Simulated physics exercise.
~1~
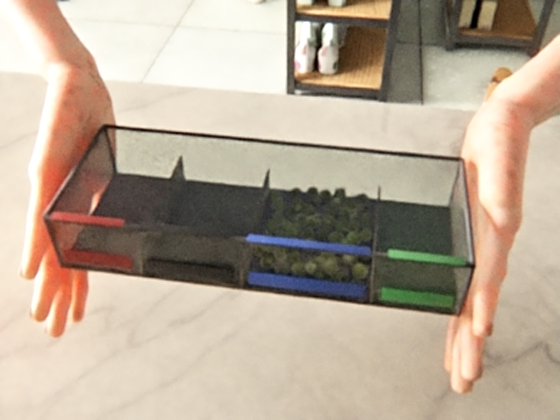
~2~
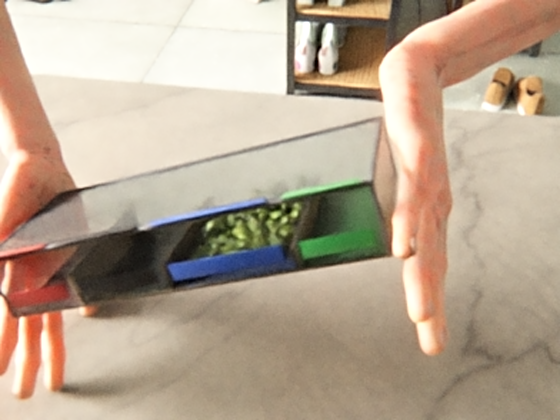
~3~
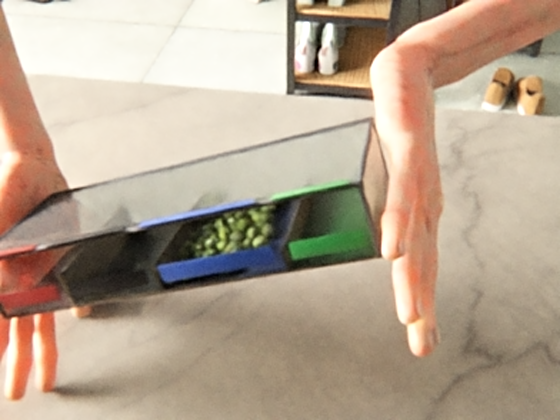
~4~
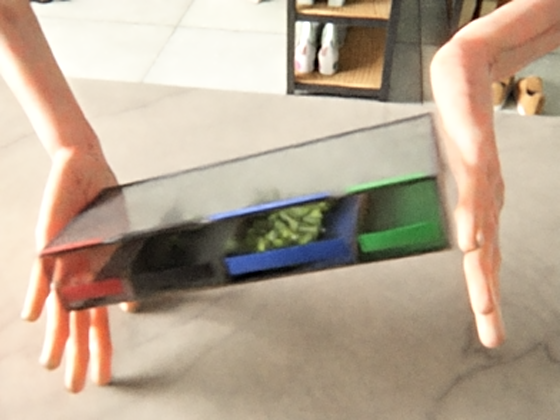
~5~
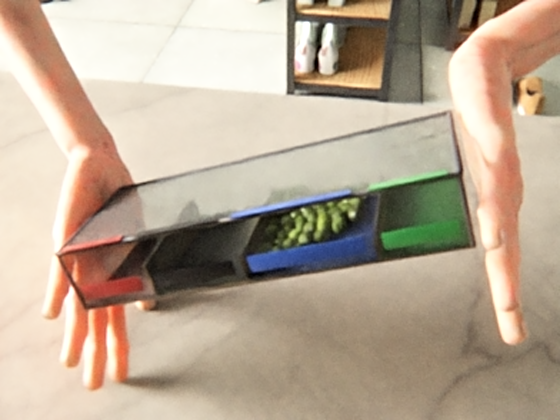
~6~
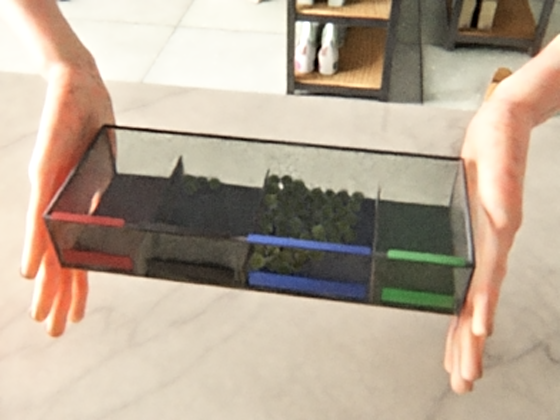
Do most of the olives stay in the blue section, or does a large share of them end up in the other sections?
Most of the olives stay in the blue section. Only a few end up in the black section, and none are in the red or green ones.
